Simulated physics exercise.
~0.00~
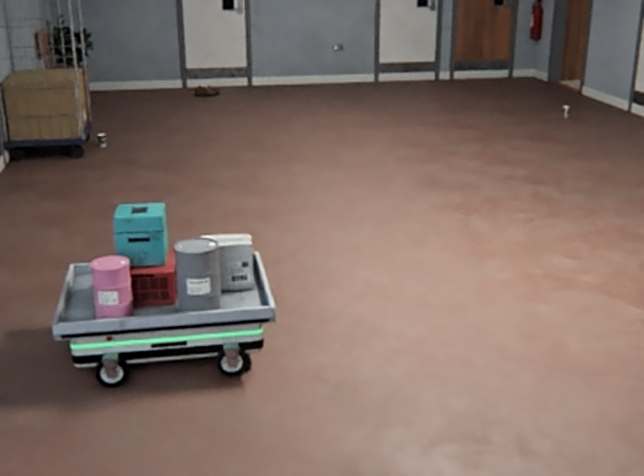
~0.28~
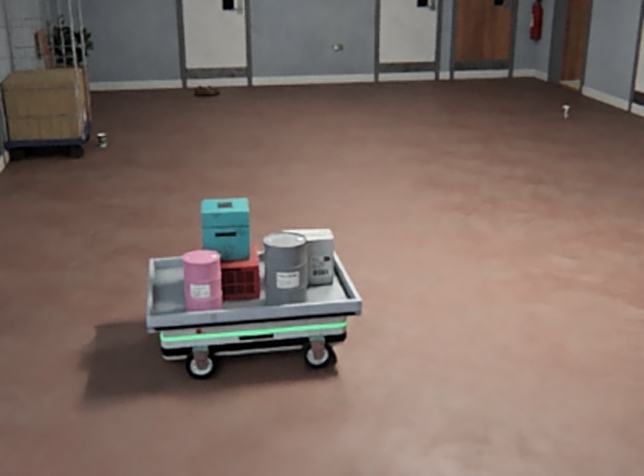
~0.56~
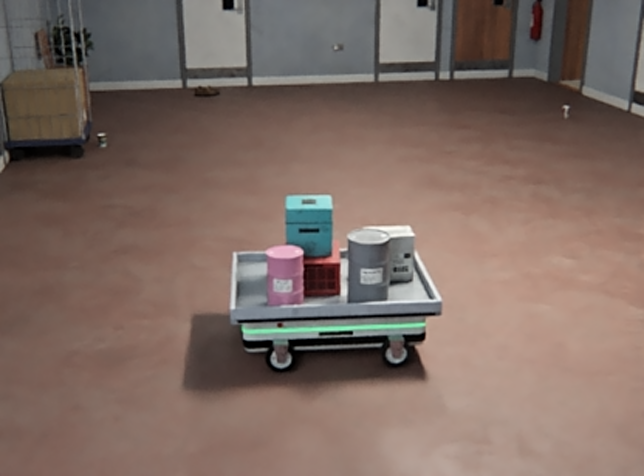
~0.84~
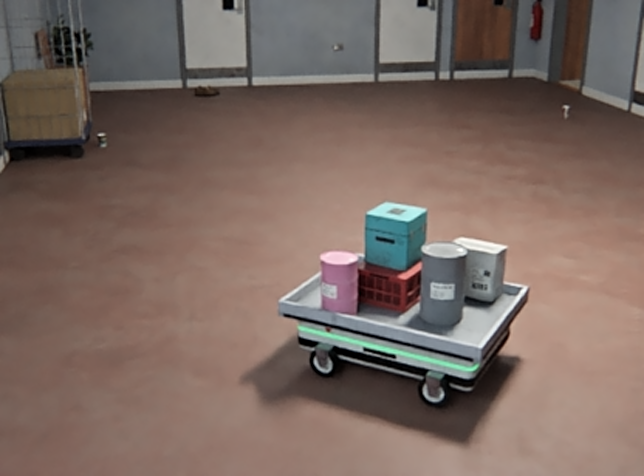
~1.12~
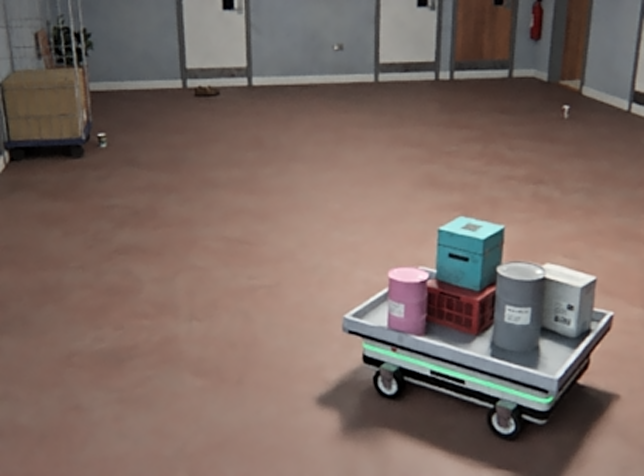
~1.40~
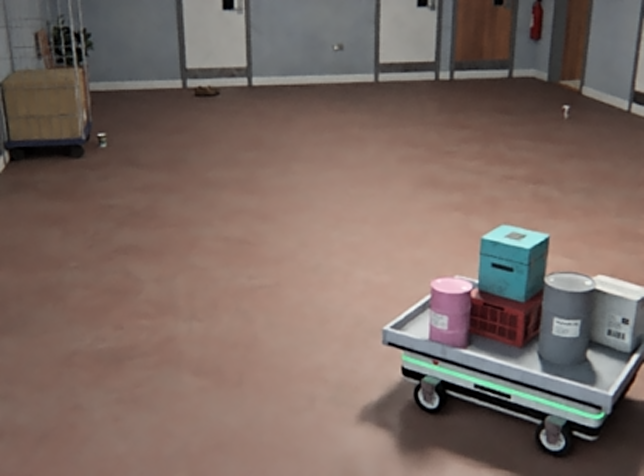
Grey-walled room with brown floor, a self-driving cart carrying canisters, boxes and a crate rightward, turning toward the viewer, everything still upright.
